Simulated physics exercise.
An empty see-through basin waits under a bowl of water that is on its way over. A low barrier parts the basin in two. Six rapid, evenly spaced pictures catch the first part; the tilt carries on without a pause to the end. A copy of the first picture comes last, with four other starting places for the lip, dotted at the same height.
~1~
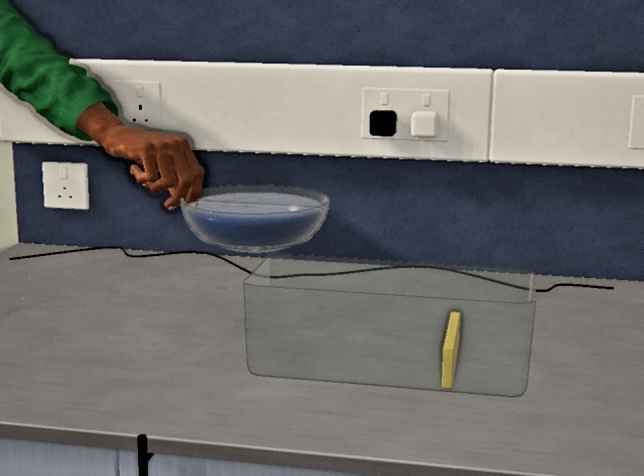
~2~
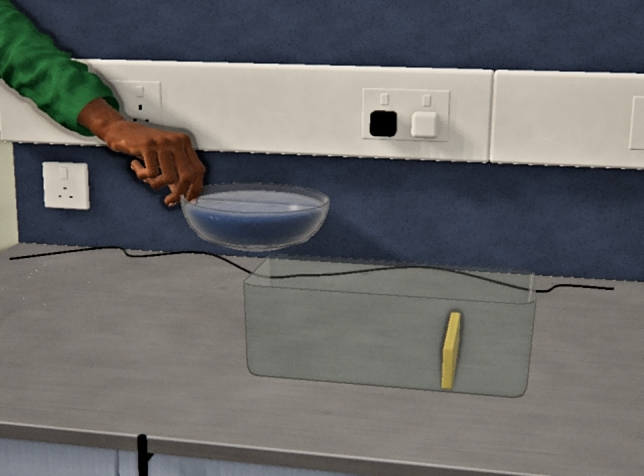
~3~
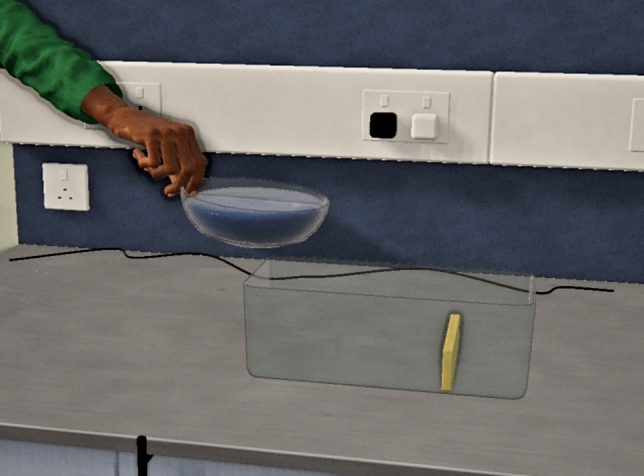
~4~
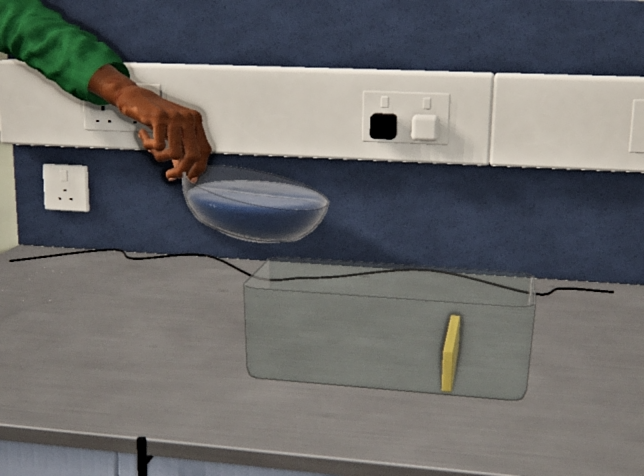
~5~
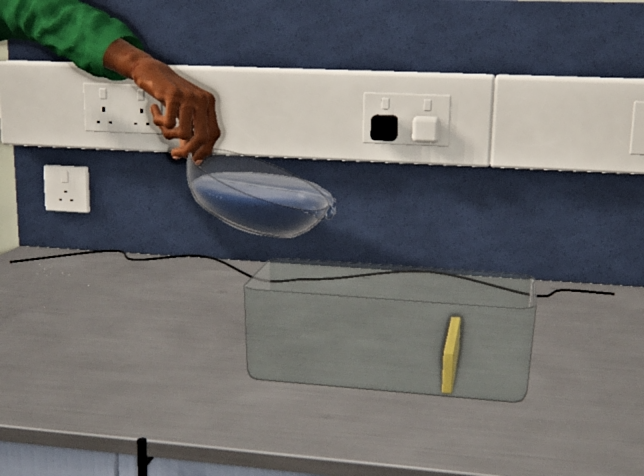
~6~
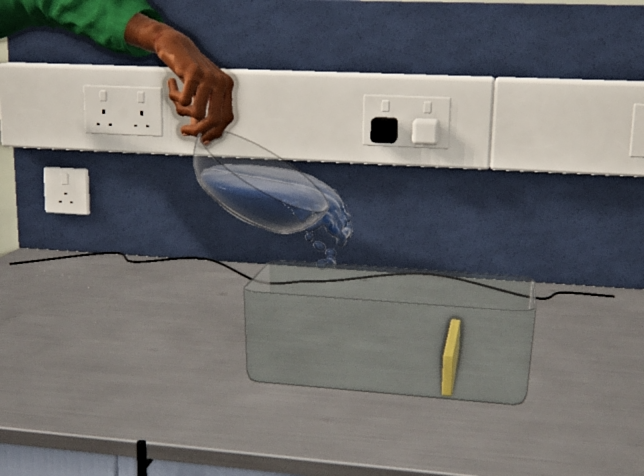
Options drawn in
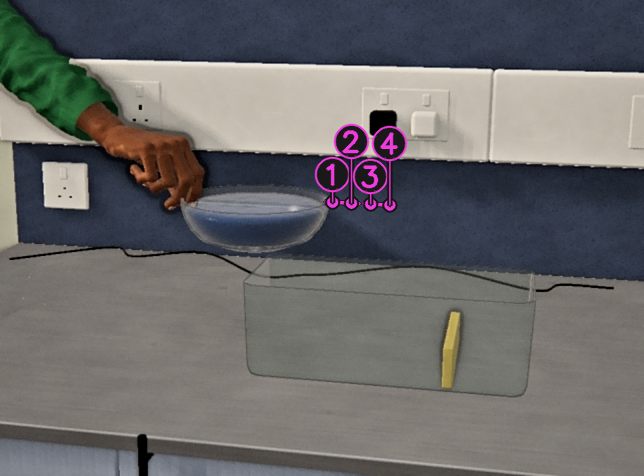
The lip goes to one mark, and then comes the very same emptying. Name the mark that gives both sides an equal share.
3 works best here.
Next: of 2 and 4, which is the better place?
Here it is place 4.
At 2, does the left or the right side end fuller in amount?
The left one.
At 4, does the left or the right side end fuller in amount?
The right side.
On the marked copy, 1 at (332, 202); 2 at (351, 203); 3 at (370, 204); 4 at (389, 205).
If 1 is chosen, about 88 % ends left of the wall and 3 % right of it; 9 % is lost outside.
If 2 is chosen, about 81 % ends left of the wall and 16 % right of it; 3 % is lost outside.
If 3 is chosen, about 51 % ends left of the wall and 45 % right of it; 4 % is lost outside.
If 4 is chosen, about 30 % ends left of the wall and 67 % right of it; 3 % is lost outside.
